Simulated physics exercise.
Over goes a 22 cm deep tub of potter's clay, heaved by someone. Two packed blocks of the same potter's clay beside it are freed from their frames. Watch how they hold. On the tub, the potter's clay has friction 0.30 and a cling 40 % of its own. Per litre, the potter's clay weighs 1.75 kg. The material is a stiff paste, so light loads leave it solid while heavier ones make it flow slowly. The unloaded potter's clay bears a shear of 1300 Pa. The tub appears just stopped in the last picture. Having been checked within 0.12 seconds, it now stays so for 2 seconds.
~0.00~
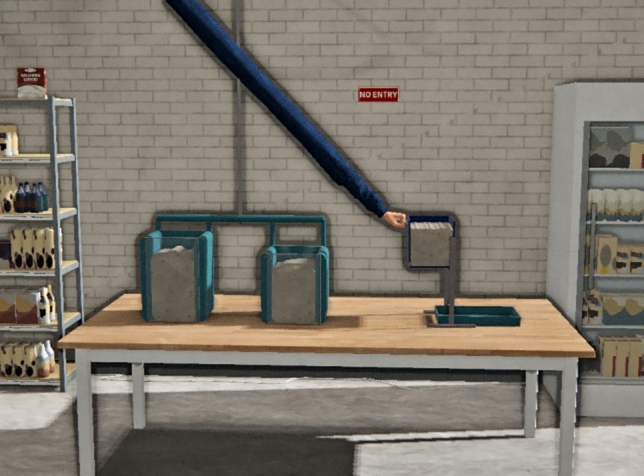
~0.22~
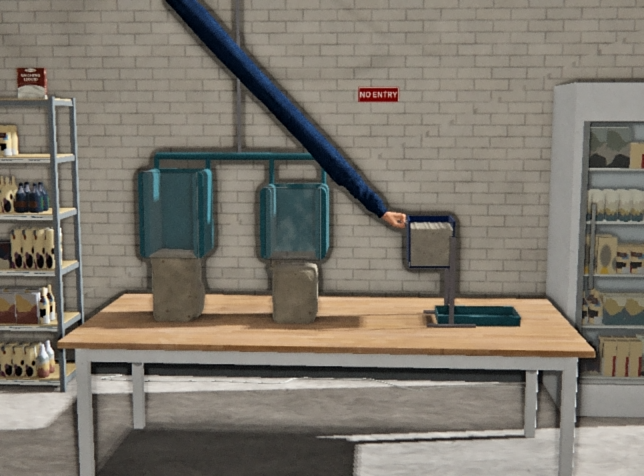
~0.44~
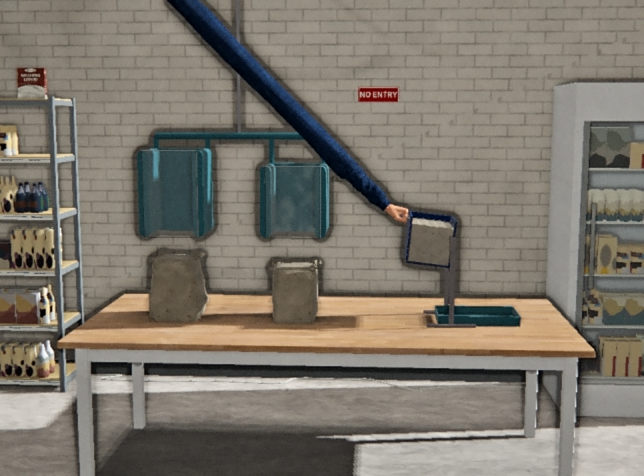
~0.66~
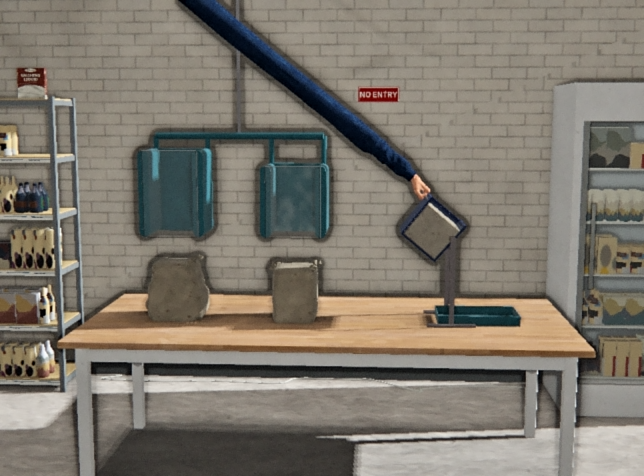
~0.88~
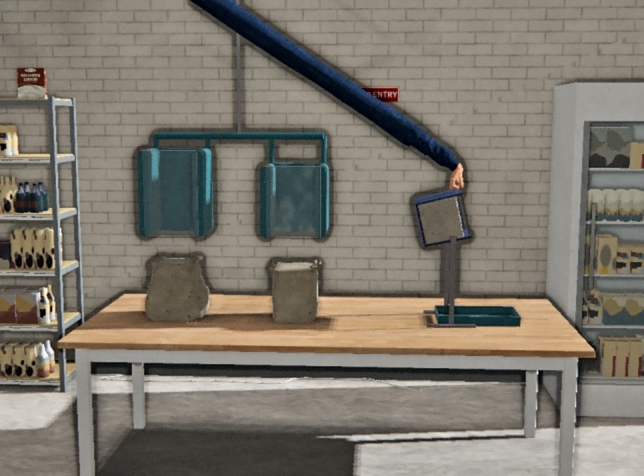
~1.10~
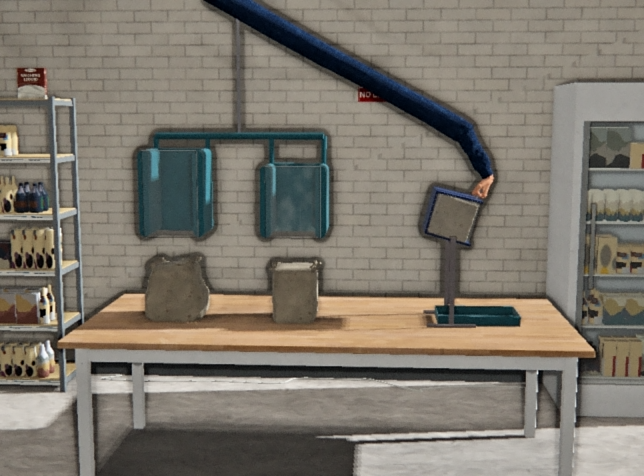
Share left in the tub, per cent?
41 per cent.
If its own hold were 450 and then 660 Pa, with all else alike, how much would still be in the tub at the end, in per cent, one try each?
First 30 %, second 35 %.
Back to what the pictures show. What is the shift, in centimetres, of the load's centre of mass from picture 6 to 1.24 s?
Displacement noted: Approx. 2 cm... about that.
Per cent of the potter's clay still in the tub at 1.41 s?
Around 90 per cent.
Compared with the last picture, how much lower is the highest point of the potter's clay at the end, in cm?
About 9 cm.
After 1.24 s, the tub is at 105 degrees and holds 99 %.
After 1.41 s, the tub is at 105 degrees and holds 89 %.
After 1.58 s, the tub is at 105 degrees and holds 76 %.
After 1.75 s, the tub is at 105 degrees and holds 50 %.
After 3.10 s, the tub is at 105 degrees and holds 41 %.
